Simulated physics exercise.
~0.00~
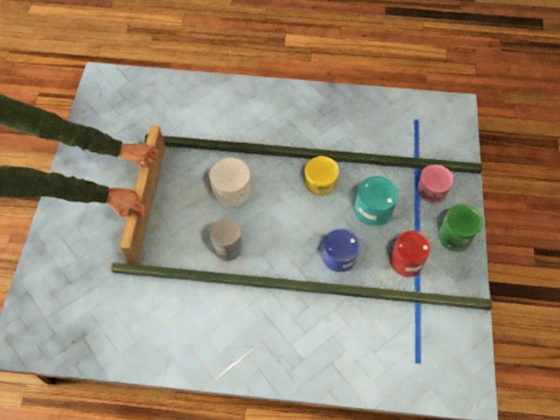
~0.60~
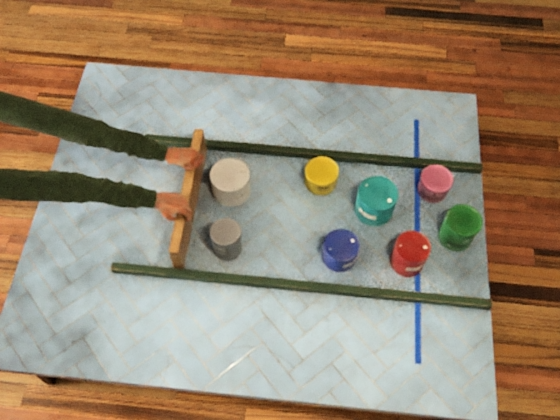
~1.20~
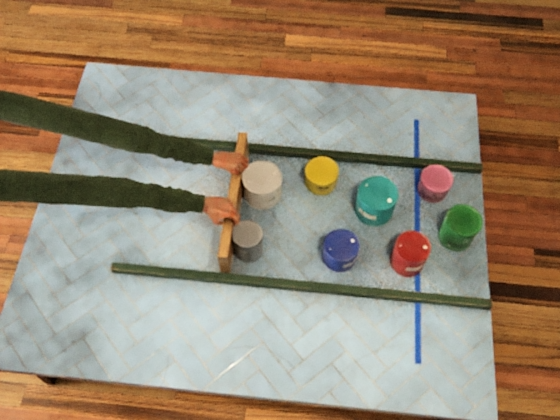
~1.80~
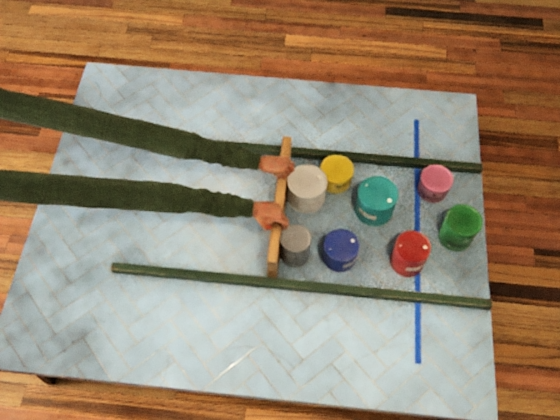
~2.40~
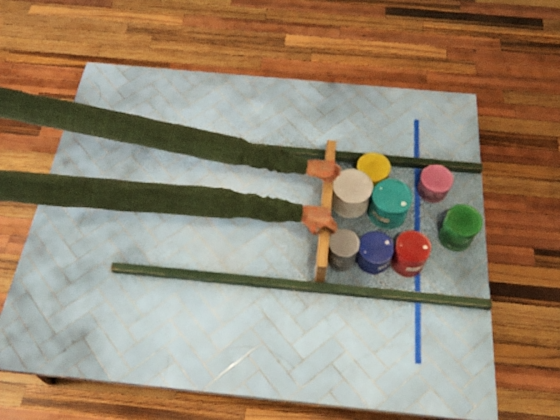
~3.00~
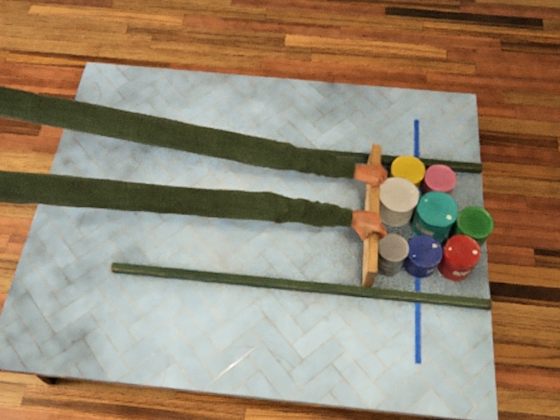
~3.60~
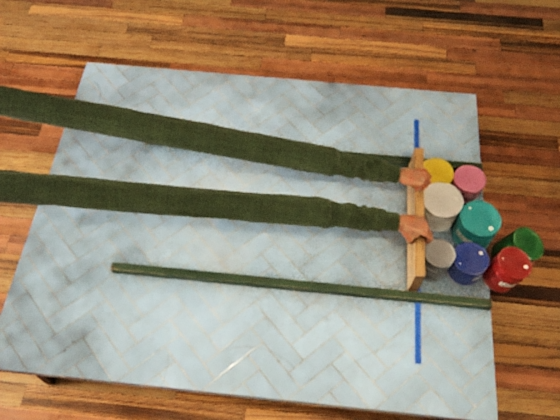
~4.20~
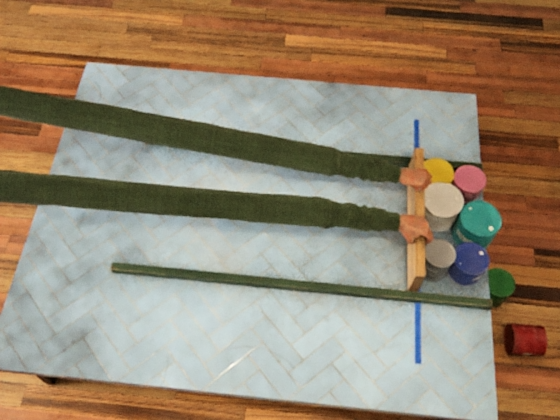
At first, two green-sleeved arms hold an upright wooden plank at the left of a pale tabletop, with colourful round canisters spread between two dark green rails. The hands slide the plank right until it meets the white canister and the grey pail and pushes both along. They close in on the yellow, teal and blue ones, and soon the whole group is packed together and moving toward the right edge. The plank stops at the blue tape line. The red and green containers drop off the edge, while the others remain crowded beyond the plank.
